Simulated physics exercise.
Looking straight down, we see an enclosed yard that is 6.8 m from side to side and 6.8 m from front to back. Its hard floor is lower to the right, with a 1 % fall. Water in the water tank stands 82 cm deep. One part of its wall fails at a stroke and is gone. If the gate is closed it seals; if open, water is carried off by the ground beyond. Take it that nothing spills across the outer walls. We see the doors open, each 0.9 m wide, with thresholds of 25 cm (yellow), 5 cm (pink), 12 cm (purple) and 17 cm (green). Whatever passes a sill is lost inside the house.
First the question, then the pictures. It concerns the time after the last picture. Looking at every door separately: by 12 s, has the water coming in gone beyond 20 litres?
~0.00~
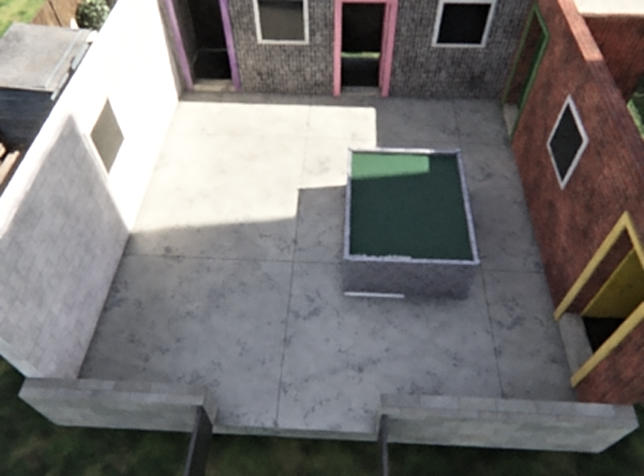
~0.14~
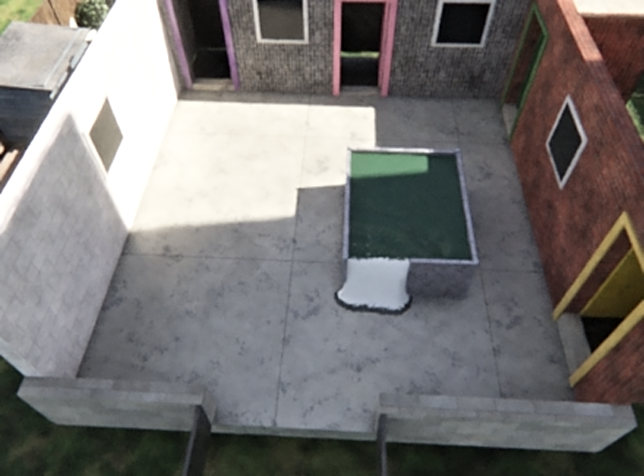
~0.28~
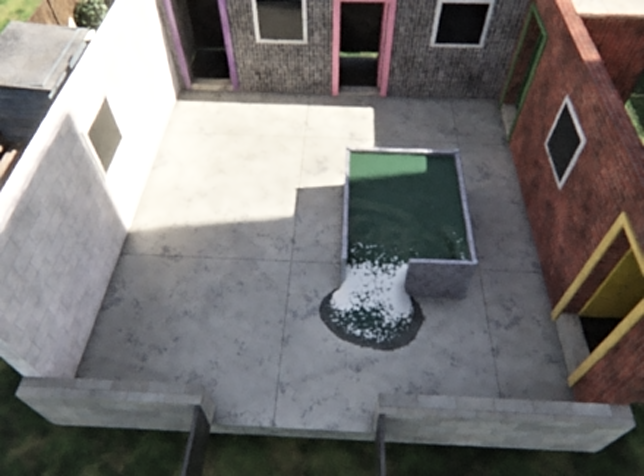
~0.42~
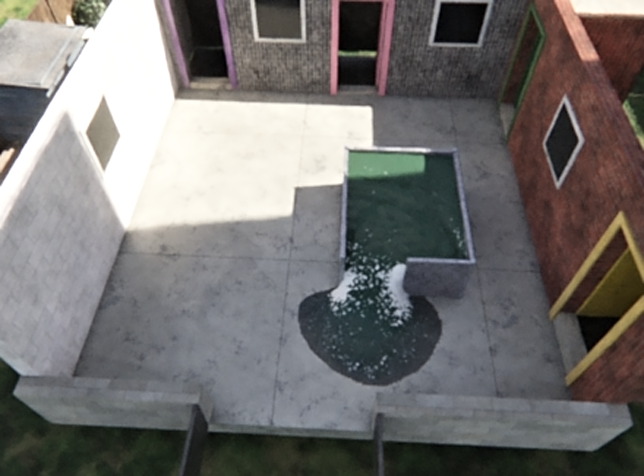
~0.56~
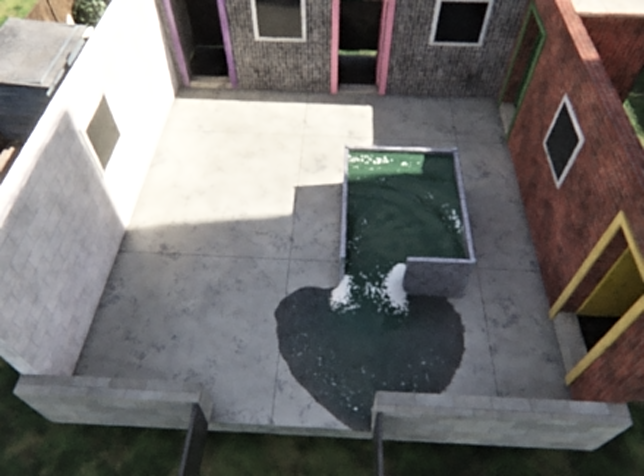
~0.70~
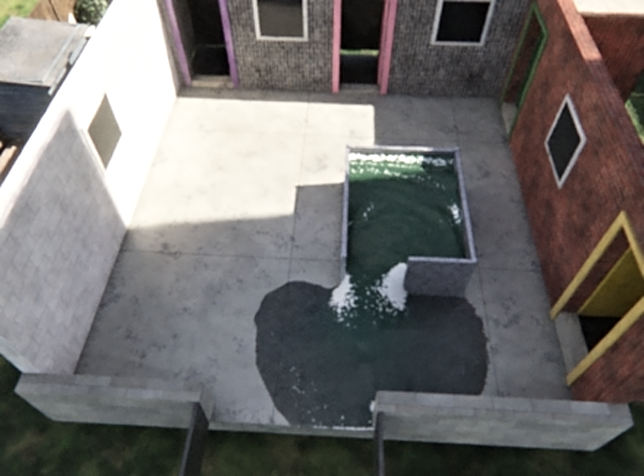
Yellow door - it has not. Pink door - it has not. Purple door - it has not. Green door - it has not.
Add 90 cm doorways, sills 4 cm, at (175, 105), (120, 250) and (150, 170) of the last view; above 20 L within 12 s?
In sequence the answers are less than that, less than that and less than that.
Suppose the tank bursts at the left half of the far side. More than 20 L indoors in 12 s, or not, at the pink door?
So for pink: Yes.
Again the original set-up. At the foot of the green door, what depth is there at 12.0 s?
It comes to near 8.0 cm.
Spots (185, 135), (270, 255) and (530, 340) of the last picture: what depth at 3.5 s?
Depth readings in turn - 0, 0, 13 cm.
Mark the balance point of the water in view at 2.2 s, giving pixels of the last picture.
(398, 272).
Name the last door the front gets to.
Lab note: Last arrival at the purple door.
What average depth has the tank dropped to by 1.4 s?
58 cm.
After 1.4 s water covers 15 % of the floor and is deepest (46 cm) near (364, 293); yellow door not reached, pink door not reached, purple door not reached, green door not reached.
After 2.2 s water covers 20 % of the floor and is deepest (36 cm) near (570, 422); yellow door 17 cm at the sill, 0 L in, pink door not reached, purple door not reached, green door not reached.
After 3.5 s water covers 35 % of the floor and is deepest (27 cm) near (364, 293); yellow door 16 cm at the sill, 0 L in, pink door not reached, purple door not reached, green door not reached.
After 7.0 s water covers 55 % of the floor and is deepest (15 cm) near (364, 293); yellow door 10 cm at the sill, 0 L in, pink door 2 cm at the sill, 0 L in, purple door not reached, green door 9 cm at the sill, 0 L in.
After 12.0 s water covers 75 % of the floor and is deepest (8 cm) near (556, 422); yellow door 6 cm at the sill, 0 L in, pink door 3 cm at the sill, 0 L in, purple door 2 cm at the sill, 0 L in, green door 8 cm at the sill, 0 L in.
